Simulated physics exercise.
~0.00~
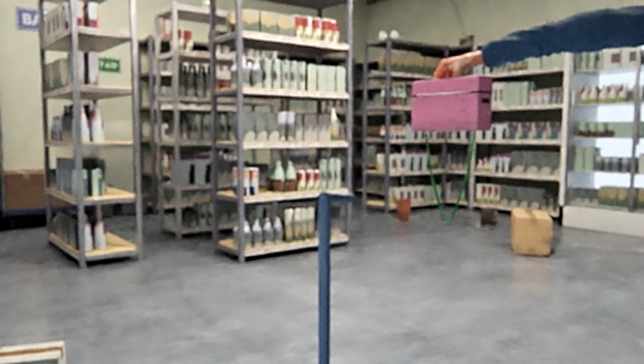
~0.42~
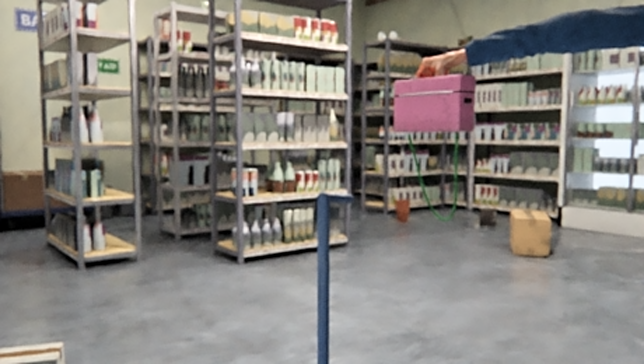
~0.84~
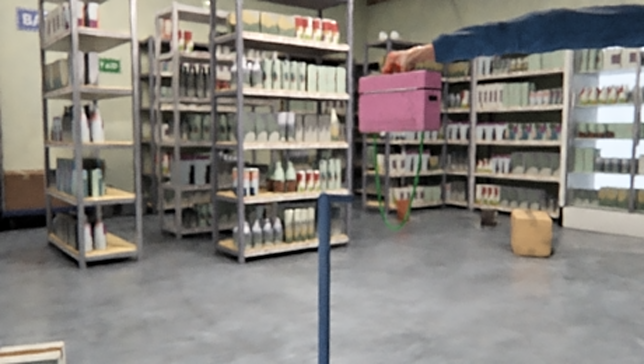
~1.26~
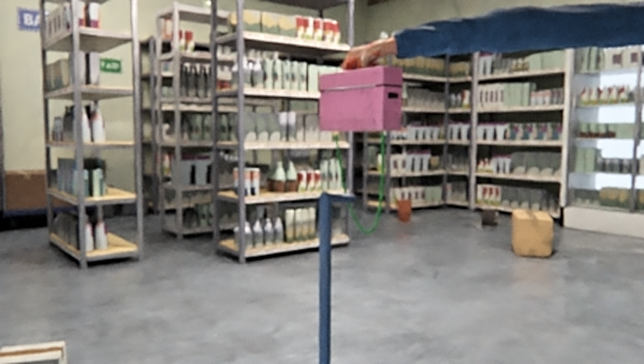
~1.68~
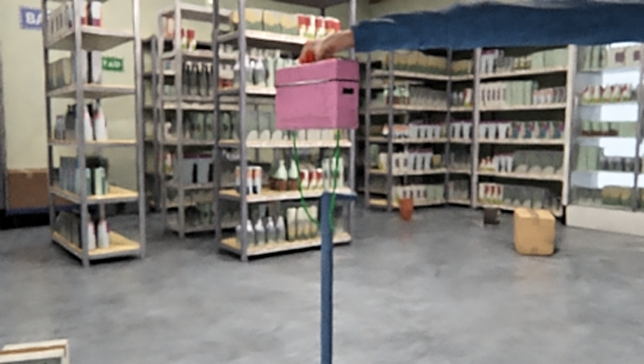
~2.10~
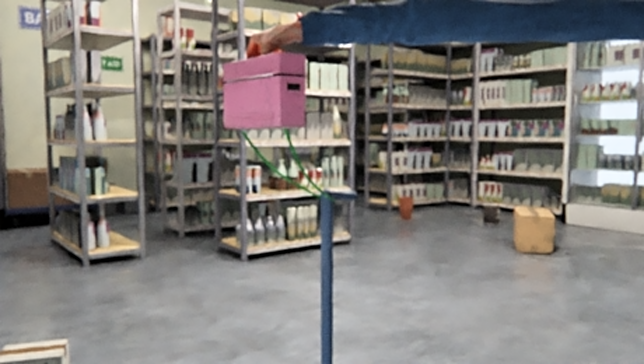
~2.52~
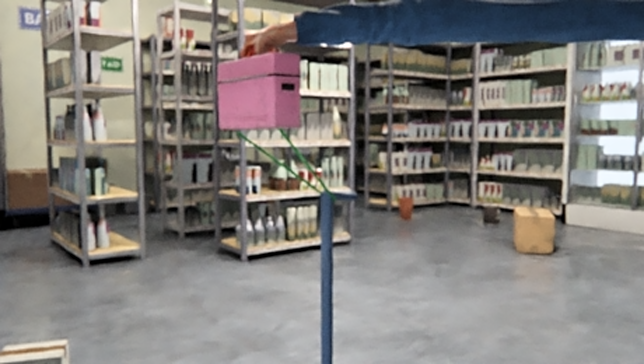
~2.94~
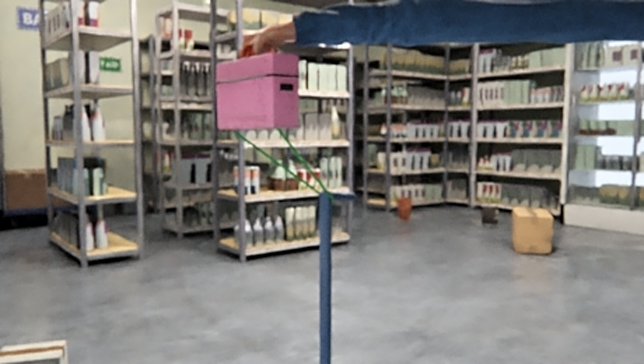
A pink case carried left by a hand passes a post until its loop snags.
